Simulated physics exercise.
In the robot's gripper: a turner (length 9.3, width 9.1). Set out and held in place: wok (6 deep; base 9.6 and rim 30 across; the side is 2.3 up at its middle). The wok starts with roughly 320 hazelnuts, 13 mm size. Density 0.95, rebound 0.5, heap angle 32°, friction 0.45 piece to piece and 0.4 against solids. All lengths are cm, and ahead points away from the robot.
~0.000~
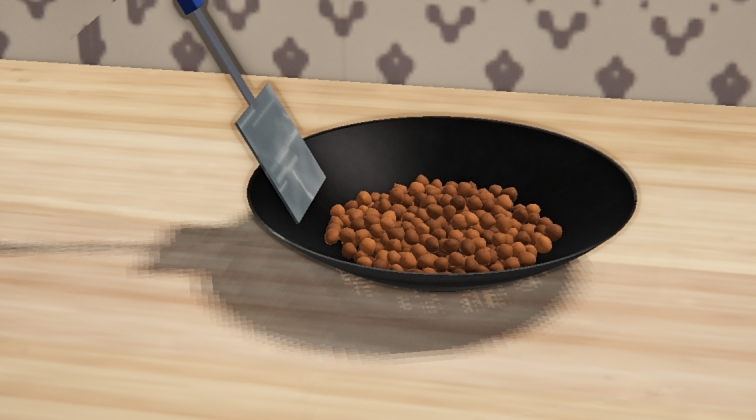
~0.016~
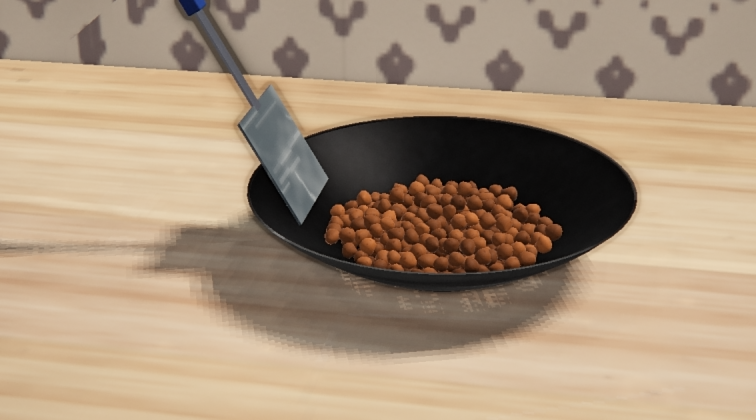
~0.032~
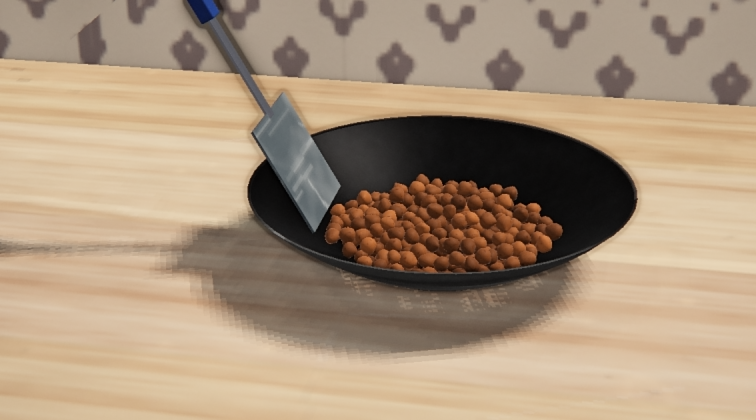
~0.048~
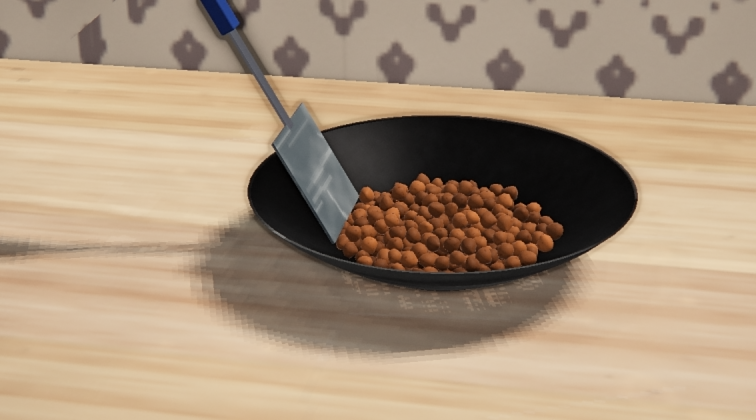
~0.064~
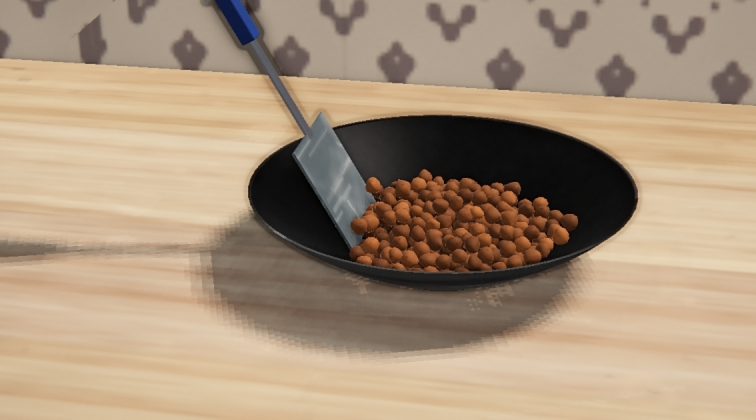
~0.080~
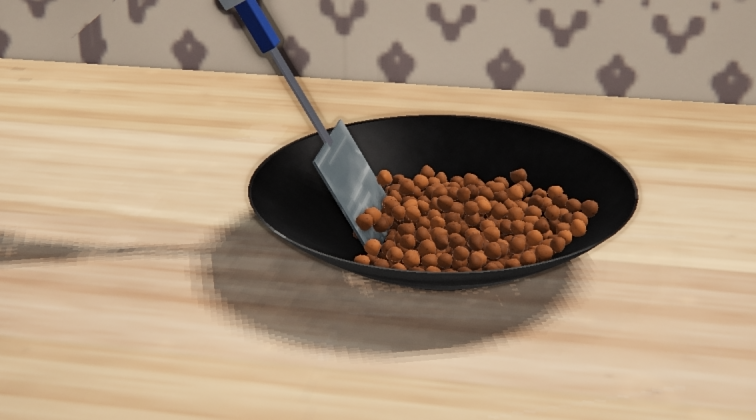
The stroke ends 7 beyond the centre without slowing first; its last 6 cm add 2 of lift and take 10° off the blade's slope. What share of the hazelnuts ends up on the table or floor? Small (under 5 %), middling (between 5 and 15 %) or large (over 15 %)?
Answer: Large; over 15 % of the hazelnuts finish on the table or floor.
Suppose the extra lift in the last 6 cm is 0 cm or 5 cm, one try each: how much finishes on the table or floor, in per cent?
About 25 and 20 per cent.
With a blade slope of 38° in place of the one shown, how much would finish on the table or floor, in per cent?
It would be near 30 per cent.
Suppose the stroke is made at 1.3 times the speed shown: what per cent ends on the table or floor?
Some 45 per cent.
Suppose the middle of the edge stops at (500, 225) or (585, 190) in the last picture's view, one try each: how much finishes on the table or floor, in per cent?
Some 5 and 55 per cent.
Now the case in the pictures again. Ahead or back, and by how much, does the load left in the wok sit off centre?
Roughly 4.5 cm ahead.
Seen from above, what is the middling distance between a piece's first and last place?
Roughly 9 cm.
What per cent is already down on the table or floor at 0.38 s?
About 20 per cent.
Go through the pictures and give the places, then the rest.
In the first frame, turner top edge at (252, 103), sloping 60°; upper third of the load around (445, 221), from x 330 to 555, top at y 185; 319 in the wok.
In the second frame, turner top edge at (255, 104), sloping 60°; upper third of the load around (445, 221), from x 330 to 555, top at y 180.
In the third frame, turner top edge at (268, 112), sloping 60°; upper third of the load around (446, 220), from x 330 to 555, top at y 180.
In the fourth frame, turner top edge at (287, 123), sloping 60°; upper third of the load around (446, 219), from x 345 to 555, top at y 180.
In the fifth frame, turner top edge at (308, 132), sloping 60°; upper third of the load around (450, 215), from x 350 to 570, top at y 175.
In the sixth frame, turner top edge at (327, 140), sloping 60°; upper third of the load around (472, 212), from x 360 to 590, top at y 175; 319 in the wok.
After 0.12 s, sloping 60°, highest piece 7 above the table; 319 in the wok.
After 0.16 s, sloping 57°, highest piece 8 above the table; 317 in the wok, 2 on the blade or in flight.
After 0.38 s, sloping 50°, highest piece 8 above the table; 236 in the wok, 60 on the table or floor, 23 on the blade or in flight.
After 1.43 s, sloping 50°, highest piece 7 above the table; 234 in the wok, 85 on the table or floor.
At rest, 234 in the wok, 85 on the table or floor. That is 27 % on the table or floor.
